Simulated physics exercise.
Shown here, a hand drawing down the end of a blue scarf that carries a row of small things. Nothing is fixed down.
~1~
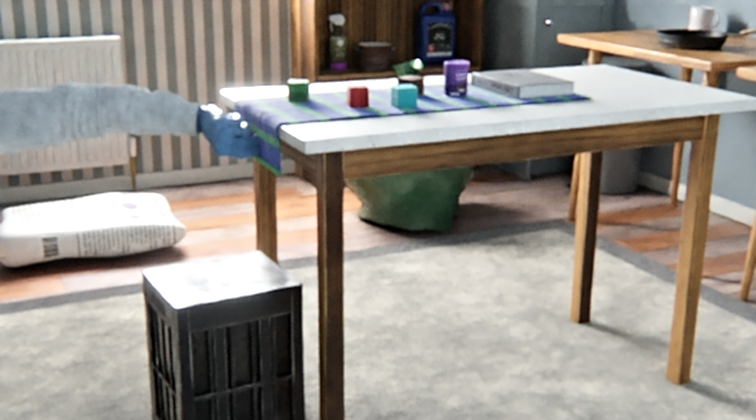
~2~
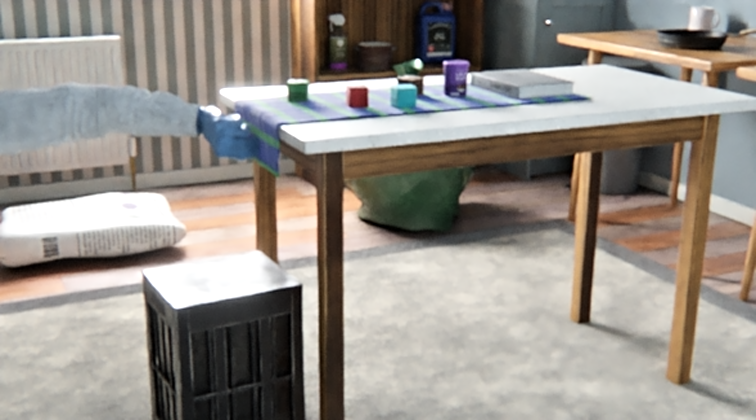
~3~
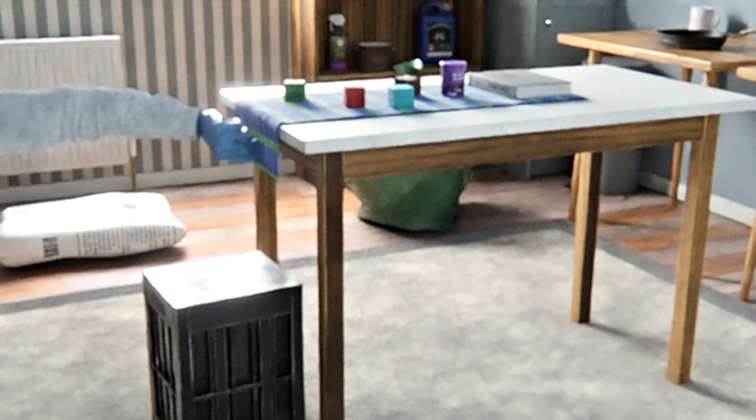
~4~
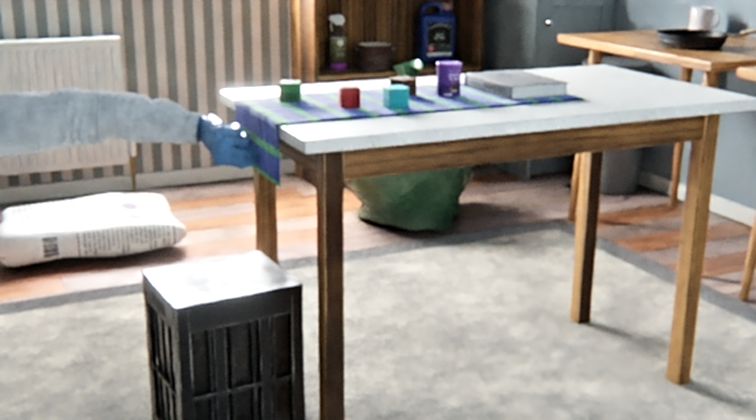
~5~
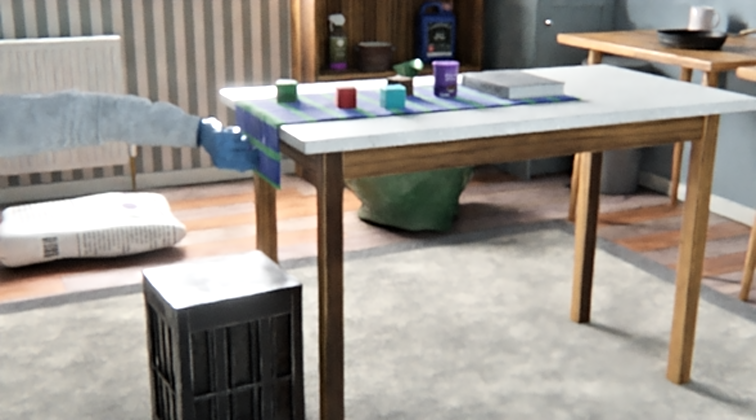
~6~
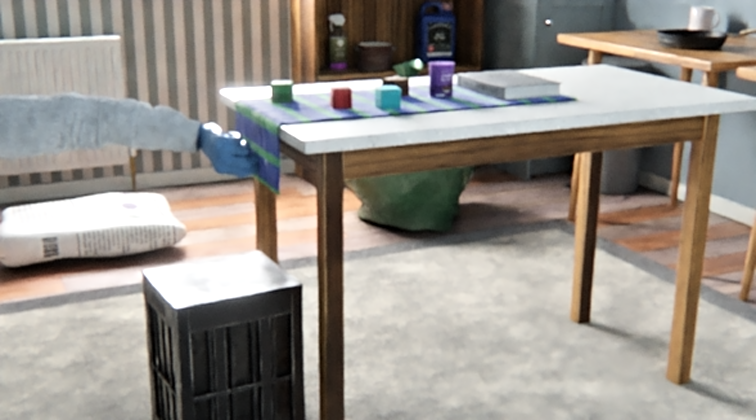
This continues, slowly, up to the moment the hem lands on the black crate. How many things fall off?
The table loses two.
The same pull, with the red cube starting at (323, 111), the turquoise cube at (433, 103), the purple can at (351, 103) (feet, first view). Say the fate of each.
The red cube goes over, the turquoise cube does not fall, the purple can tumbles off.
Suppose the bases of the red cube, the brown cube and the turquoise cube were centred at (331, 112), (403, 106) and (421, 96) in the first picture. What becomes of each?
The red cube goes over; the brown cube remains up; the turquoise cube holds on.
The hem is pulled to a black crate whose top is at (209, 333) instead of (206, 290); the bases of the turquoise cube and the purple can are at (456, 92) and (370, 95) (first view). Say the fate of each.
The turquoise cube survives; the purple can goes over.
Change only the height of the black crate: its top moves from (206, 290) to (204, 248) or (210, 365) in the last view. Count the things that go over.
Over the edge go 1 and 4.
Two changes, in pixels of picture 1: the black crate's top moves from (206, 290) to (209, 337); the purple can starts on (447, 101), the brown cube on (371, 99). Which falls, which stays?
The purple can stays on; the brown cube comes down.
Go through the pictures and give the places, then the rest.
Hem (280, 176); green cube (299, 81); red cube (358, 86); turquoise cube (404, 86); brown cube (411, 77); purple can (457, 62); top of the crate (206, 290), in the first picture.
Hem (279, 177); green cube (298, 81), in the second picture.
Hem (278, 181); red cube (354, 86), in the third picture.
Hem (281, 186); turquoise cube (396, 87); top of the crate (206, 290), in the fourth picture.
Hem (281, 190); brown cube (400, 78), in the fifth picture.
Hem (280, 195); green cube (282, 82); red cube (341, 87); turquoise cube (388, 88); brown cube (396, 78); purple can (442, 63), in the sixth picture.
Early on, hem near (257, 218); green cube gone.
Midway, hem on the crate; green cube and red cube gone.
Finally, hem on the crate; green cube and red cube gone. The count of fallen things is two.
